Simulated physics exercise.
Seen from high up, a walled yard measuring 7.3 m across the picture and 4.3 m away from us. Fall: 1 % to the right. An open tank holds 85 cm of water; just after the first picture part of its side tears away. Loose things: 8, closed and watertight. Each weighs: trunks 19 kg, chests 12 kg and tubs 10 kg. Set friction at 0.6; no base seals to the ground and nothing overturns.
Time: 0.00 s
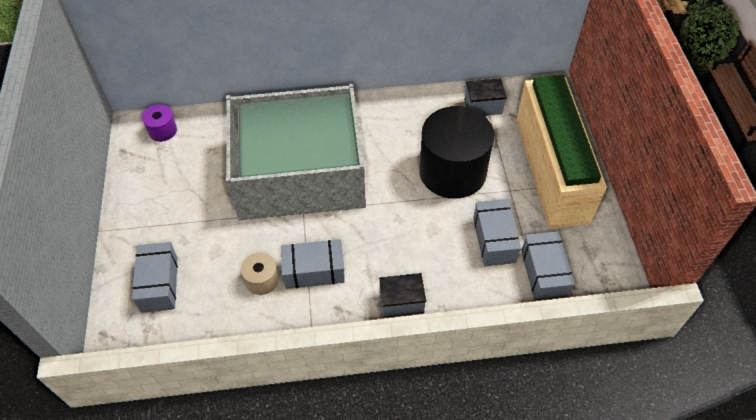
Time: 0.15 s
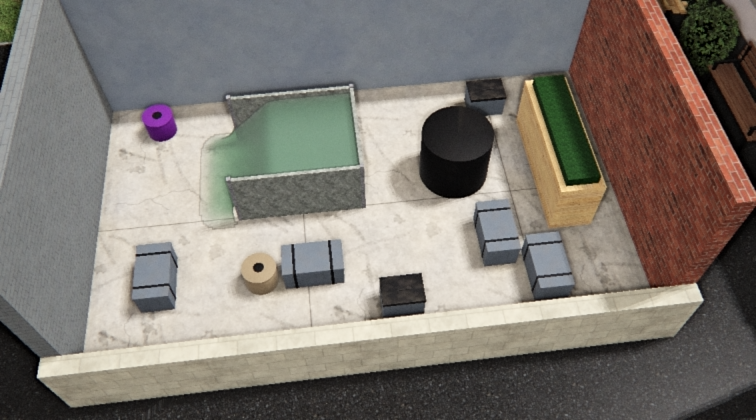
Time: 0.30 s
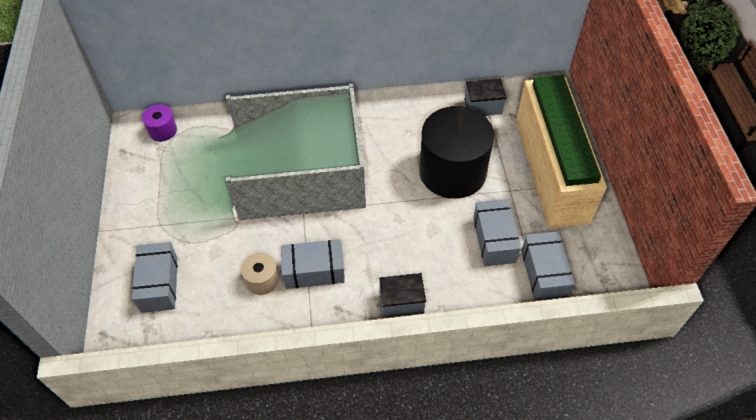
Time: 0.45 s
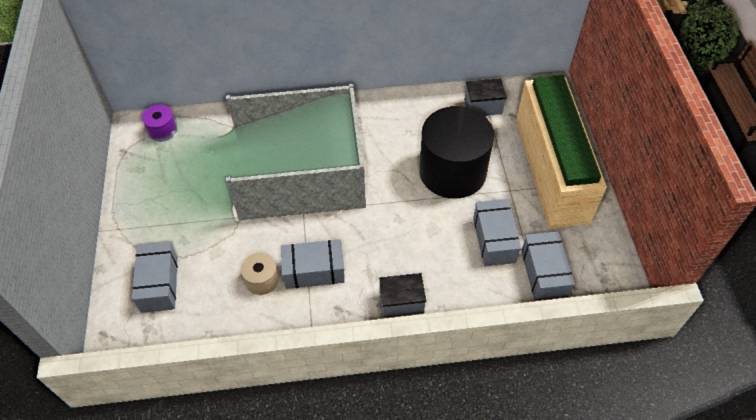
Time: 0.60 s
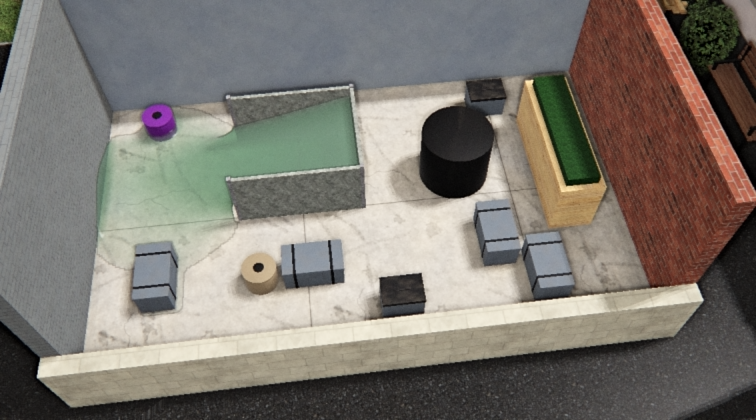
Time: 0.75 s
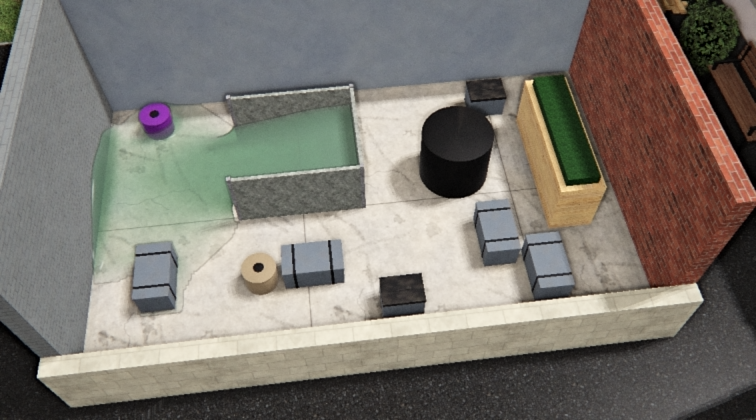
Green water sits in an open stone tank in a walled yard until the tank's left side gives way and it pours out across the pale floor. The sheet fans leftward, surrounding the purple tub and reaching the left wall, then spreads along it toward the chests as the tub shifts slightly left.
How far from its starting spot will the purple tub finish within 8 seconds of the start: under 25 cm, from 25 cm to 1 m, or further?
Further than 1 m away.
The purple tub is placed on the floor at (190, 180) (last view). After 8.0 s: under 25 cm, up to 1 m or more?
As it turns out, it is swept away.
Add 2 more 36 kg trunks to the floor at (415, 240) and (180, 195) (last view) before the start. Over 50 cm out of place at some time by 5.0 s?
One by one: Within it, then beyond it.
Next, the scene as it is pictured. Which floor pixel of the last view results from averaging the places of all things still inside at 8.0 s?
I'd put it close to (499, 203) in the last view.
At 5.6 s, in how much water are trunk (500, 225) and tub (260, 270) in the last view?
Around 10 cm and 5 cm.
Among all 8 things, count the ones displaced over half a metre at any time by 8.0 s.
Answer: 8.
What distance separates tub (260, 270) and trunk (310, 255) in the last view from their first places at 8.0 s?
60 cm and 80 cm, respectively.
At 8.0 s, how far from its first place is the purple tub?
I'd say close to 600 centimetres.
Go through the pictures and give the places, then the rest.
The purple tub at (157, 116) rests on the ground; 2.4 m2 under water; 0 of 8 have shifted, in the first frame.
The purple tub at (157, 116) rests on the ground; 3.3 m2 under water; 0 of 8 have shifted, in the second frame.
The purple tub at (157, 116) rests on the ground; water covers 4.6 m2; 0 of 8 have shifted, in the third frame.
The purple tub at (157, 116) rests on the ground; 6.1 m2 under water; 0 of 8 have shifted, in the fourth frame.
The purple tub at (157, 116) rests on the ground; water covers 7.3 m2; 0 of 8 have shifted, in the fifth frame.
The purple tub at (154, 114) rests on the ground, 5 cm from its start; 7.8 m2 under water; 1 of 8 have shifted, in the sixth frame.
After 1.6 s the purple tub is near (123, 92), 0.4 m from its start, afloat; 1 afloat.
After 3.6 s the purple tub is near (330, 91), 2.6 m from its start, afloat; 2 afloat.
After 5.6 s the purple tub is near (542, 70), 6.0 m from its start, afloat; 6 afloat.
After 8.0 s the purple tub is near (545, 69), 6.0 m from its start, afloat; 6 afloat.
